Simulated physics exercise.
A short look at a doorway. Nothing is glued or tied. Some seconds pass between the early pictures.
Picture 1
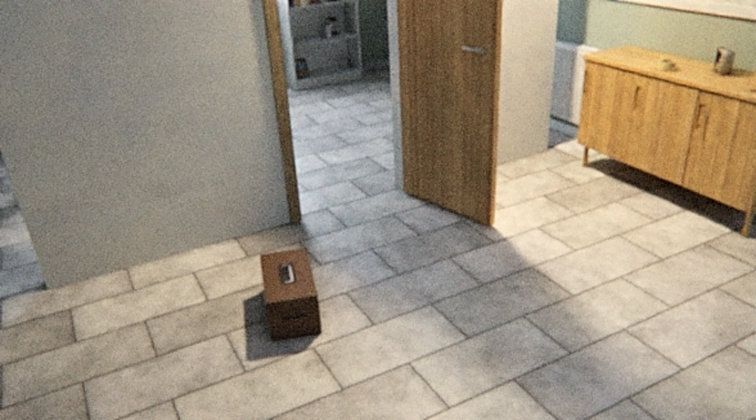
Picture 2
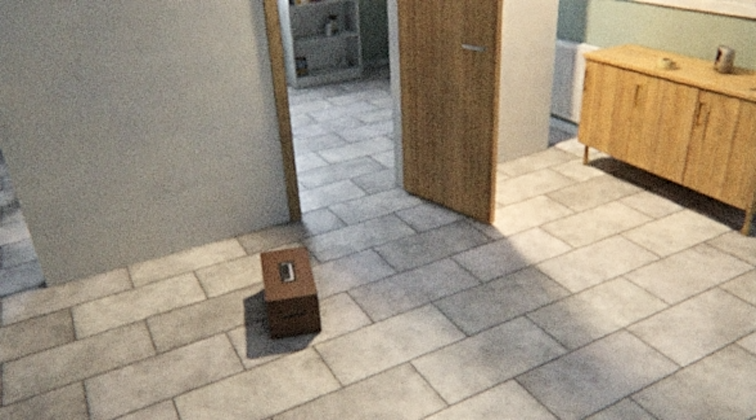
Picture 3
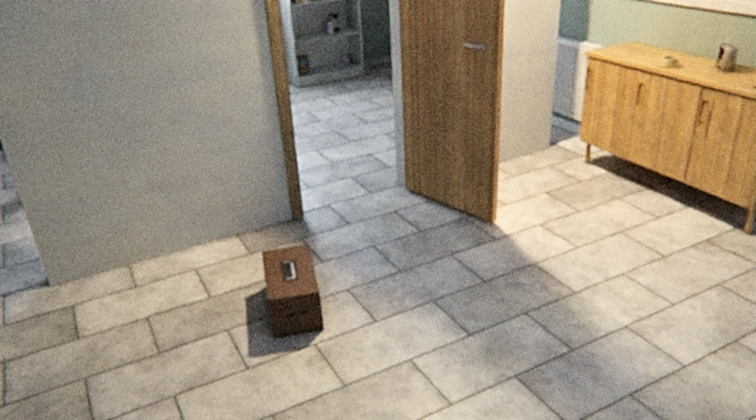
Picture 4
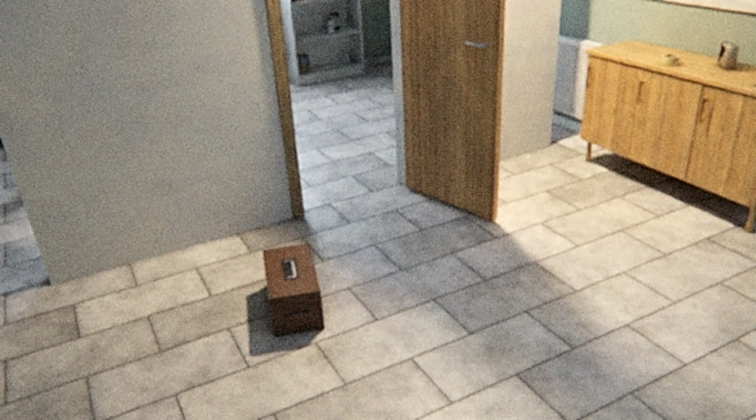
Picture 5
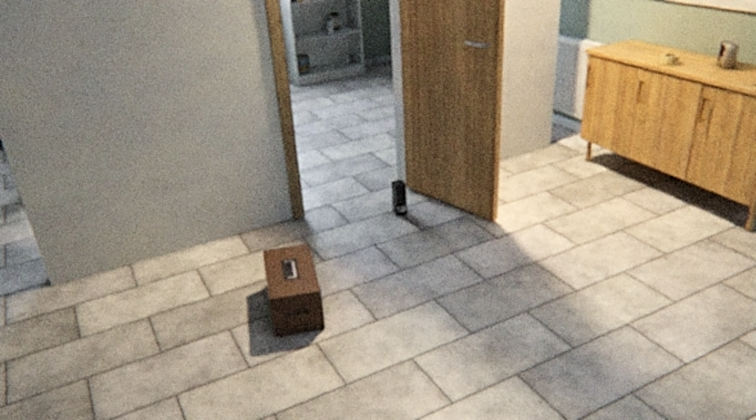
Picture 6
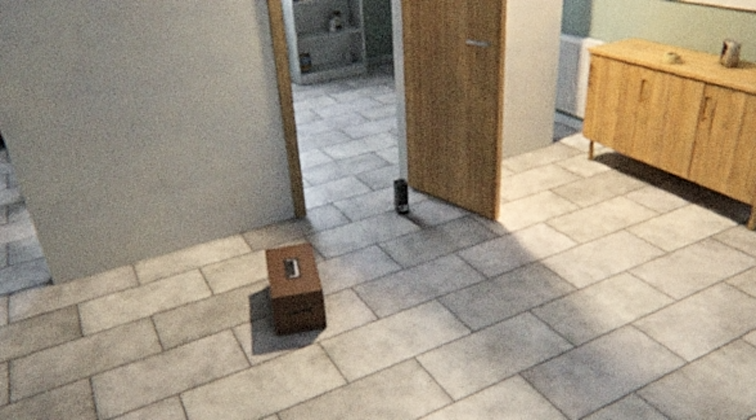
In this clip, a wooden door stands wide open and still, with a brown toolbox resting on the tiled floor nearby. Later, a small black container appears on the floor in the doorway, beside the door, and stays upright there.
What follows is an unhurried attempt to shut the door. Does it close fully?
Here the door shuts.
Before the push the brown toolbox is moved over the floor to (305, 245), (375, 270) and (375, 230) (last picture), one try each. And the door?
In the first case it closes; in the second case it closes; in the third case it is blocked.
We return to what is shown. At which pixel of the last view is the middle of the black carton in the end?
Around (343, 185).
Then, 0.70 s on from there, door 65° open.
Then, 1.00 s on from there, door 38° open; black carton shifted well along near (379, 196).
Then, 1.30 s on from there, door 11° open; black carton shifted well along near (354, 189).
Then, 1.50 s on from there, door 0° open; black carton turned 8° from how it was put near (343, 184).
In the end, door 0° open; toppled on the floor, black carton; brown toolbox unmoved. At the end, from the last picture's camera, black carton near (343, 185).
